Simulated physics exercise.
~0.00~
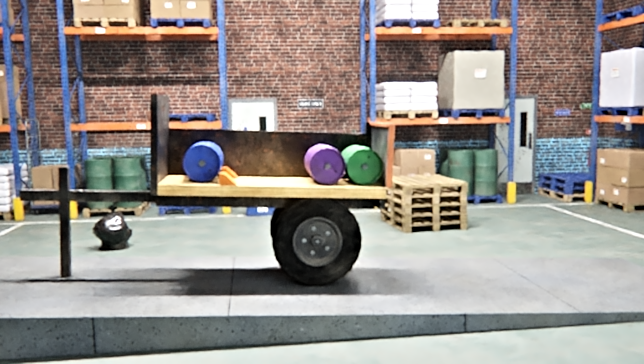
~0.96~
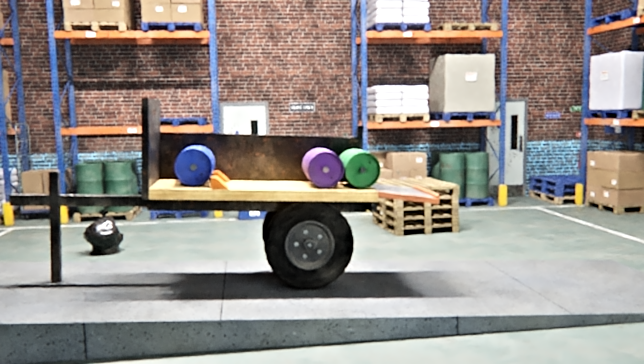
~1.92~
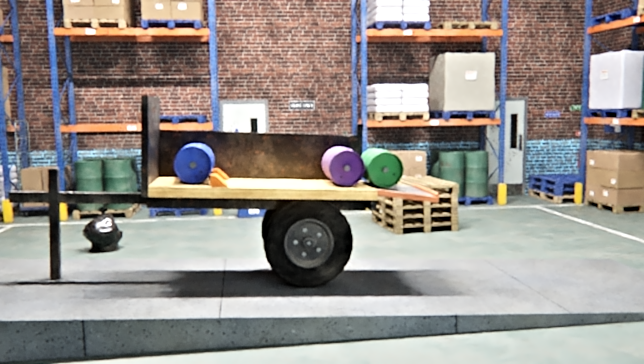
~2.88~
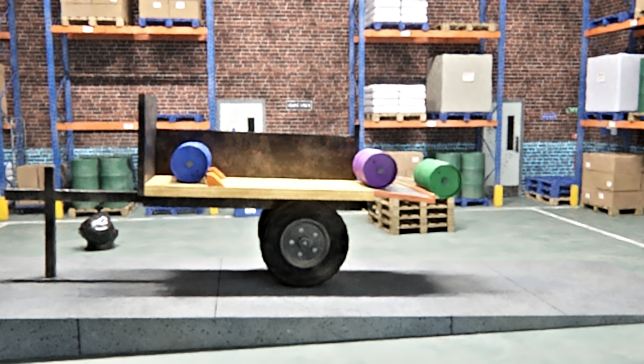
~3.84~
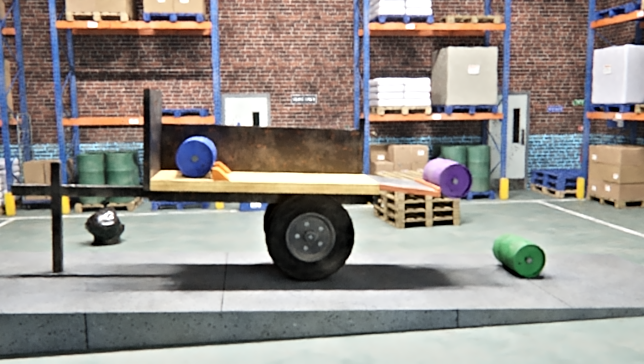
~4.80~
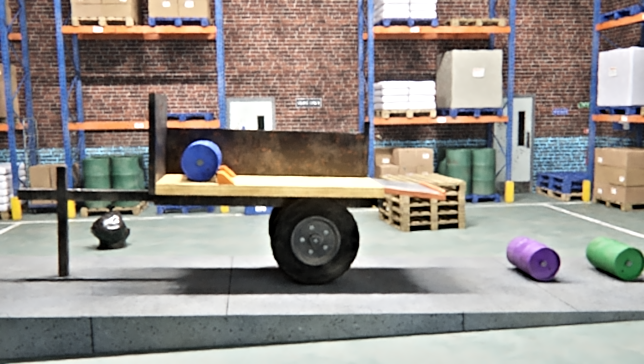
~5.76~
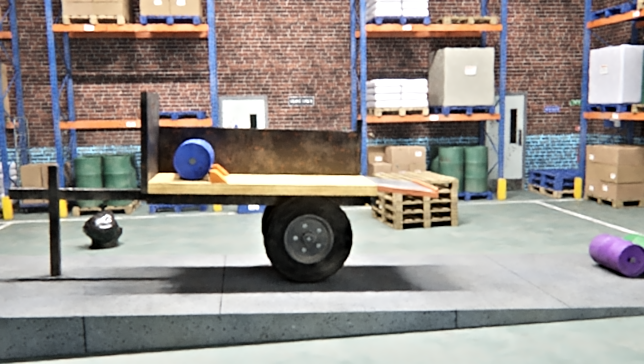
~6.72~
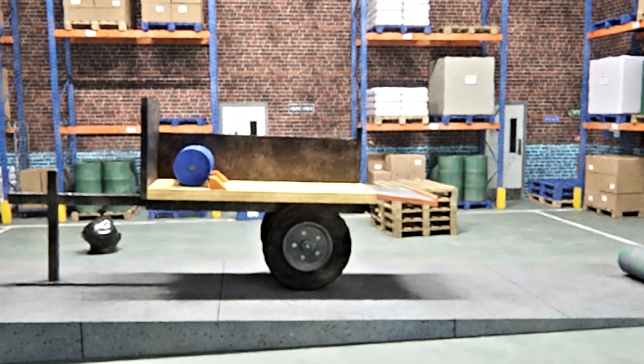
A trailer stood on a sloping warehouse floor as its back gate dropped open, and the green barrel, then the purple one, rolled right, fell off and rolled away, while the blue barrel stayed on the bed behind an orange wedge.
